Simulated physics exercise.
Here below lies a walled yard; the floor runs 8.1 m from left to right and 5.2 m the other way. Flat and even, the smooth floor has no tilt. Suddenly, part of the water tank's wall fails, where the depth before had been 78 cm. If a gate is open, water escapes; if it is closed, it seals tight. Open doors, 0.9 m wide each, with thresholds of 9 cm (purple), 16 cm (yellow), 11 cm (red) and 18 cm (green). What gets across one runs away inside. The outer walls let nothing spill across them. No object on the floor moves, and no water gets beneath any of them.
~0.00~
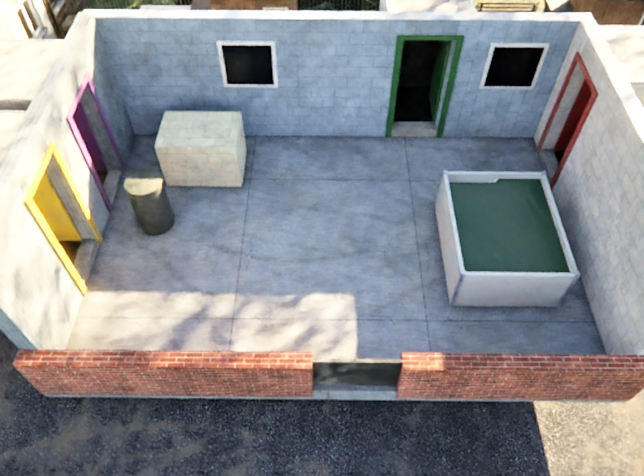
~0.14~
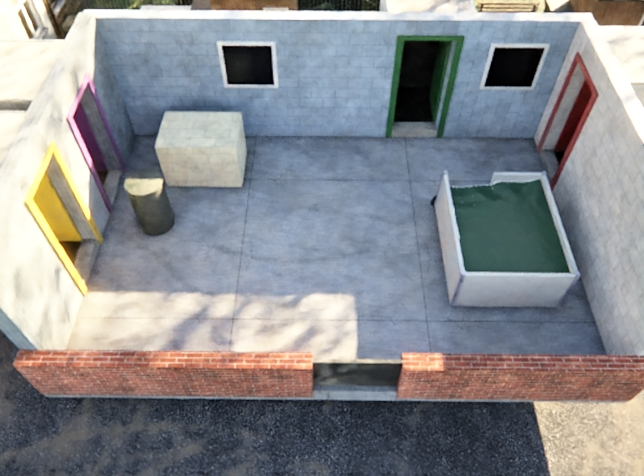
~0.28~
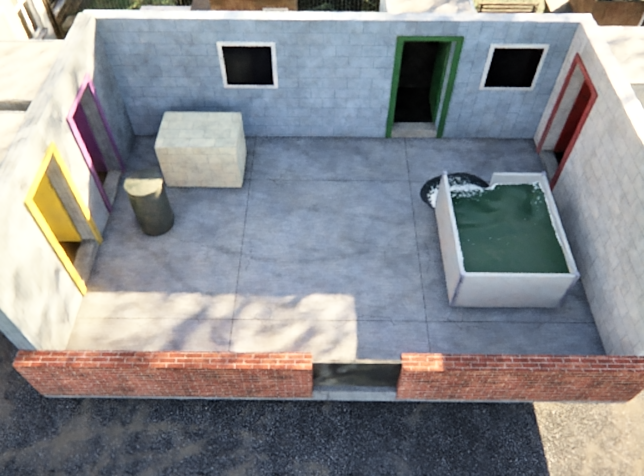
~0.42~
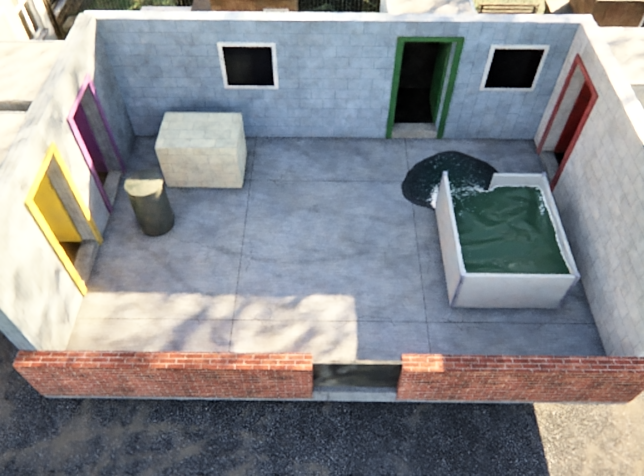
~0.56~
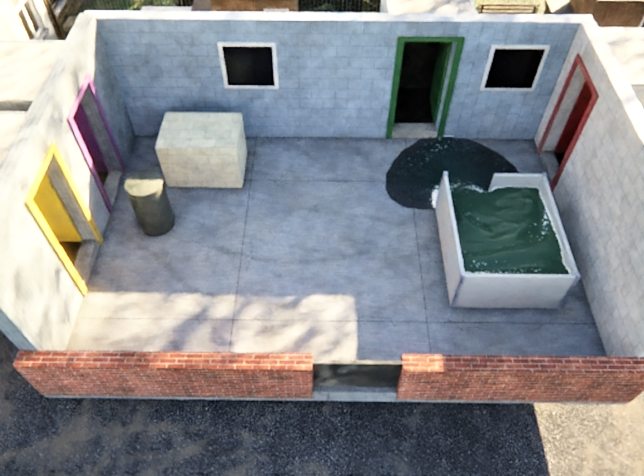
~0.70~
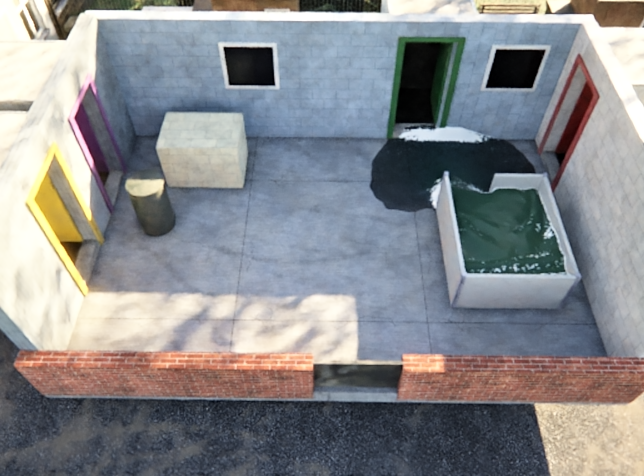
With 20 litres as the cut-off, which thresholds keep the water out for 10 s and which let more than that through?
At the purple door the limit will hold; at the yellow door the limit will hold; at the red door the limit will be broken; at the green door the limit will be broken.
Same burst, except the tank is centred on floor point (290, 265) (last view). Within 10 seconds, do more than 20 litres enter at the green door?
Against the limit, the green door gets no more than that.
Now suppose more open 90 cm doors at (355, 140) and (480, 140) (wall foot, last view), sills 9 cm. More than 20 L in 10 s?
Taking them in order, the first is too much and the second too much.
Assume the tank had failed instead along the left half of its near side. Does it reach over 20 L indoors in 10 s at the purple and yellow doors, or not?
Then: Purple under, yellow under.
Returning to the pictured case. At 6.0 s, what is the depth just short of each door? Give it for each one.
Door by door in cm, purple shows 5, yellow shows 4, red shows 11, green shows 14.
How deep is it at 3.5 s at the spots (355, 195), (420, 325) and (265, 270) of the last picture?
Approximately 0, 0 and 0 centimetres, going through them in turn.
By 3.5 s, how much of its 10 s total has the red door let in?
By then it's near 60% of the total.
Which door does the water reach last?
Answer: The yellow door.
After 1.4 s water covers 15 % of the floor and is deepest (40 cm) near (450, 142); purple door not reached, yellow door not reached, red door 7 cm at the sill, 0 L in, green door 35 cm at the sill, 39 L in.
After 2.2 s water covers 25 % of the floor and is deepest (37 cm) near (531, 142); purple door not reached, yellow door not reached, red door 16 cm at the sill, 6 L in, green door 31 cm at the sill, 103 L in.
After 3.5 s water covers 40 % of the floor and is deepest (25 cm) near (441, 141); purple door 2 cm at the sill, 0 L in, yellow door not reached, red door 15 cm at the sill, 31 L in, green door 23 cm at the sill, 140 L in.
After 6.0 s water covers 85 % of the floor and is deepest (17 cm) near (137, 138); purple door 5 cm at the sill, 0 L in, yellow door 4 cm at the sill, 0 L in, red door 11 cm at the sill, 50 L in, green door 14 cm at the sill, 153 L in.
After 10.0 s water covers 95 % of the floor and is deepest (10 cm) near (244, 291); purple door 4 cm at the sill, 0 L in, yellow door 5 cm at the sill, 0 L in, red door 6 cm at the sill, 52 L in, green door 10 cm at the sill, 154 L in.
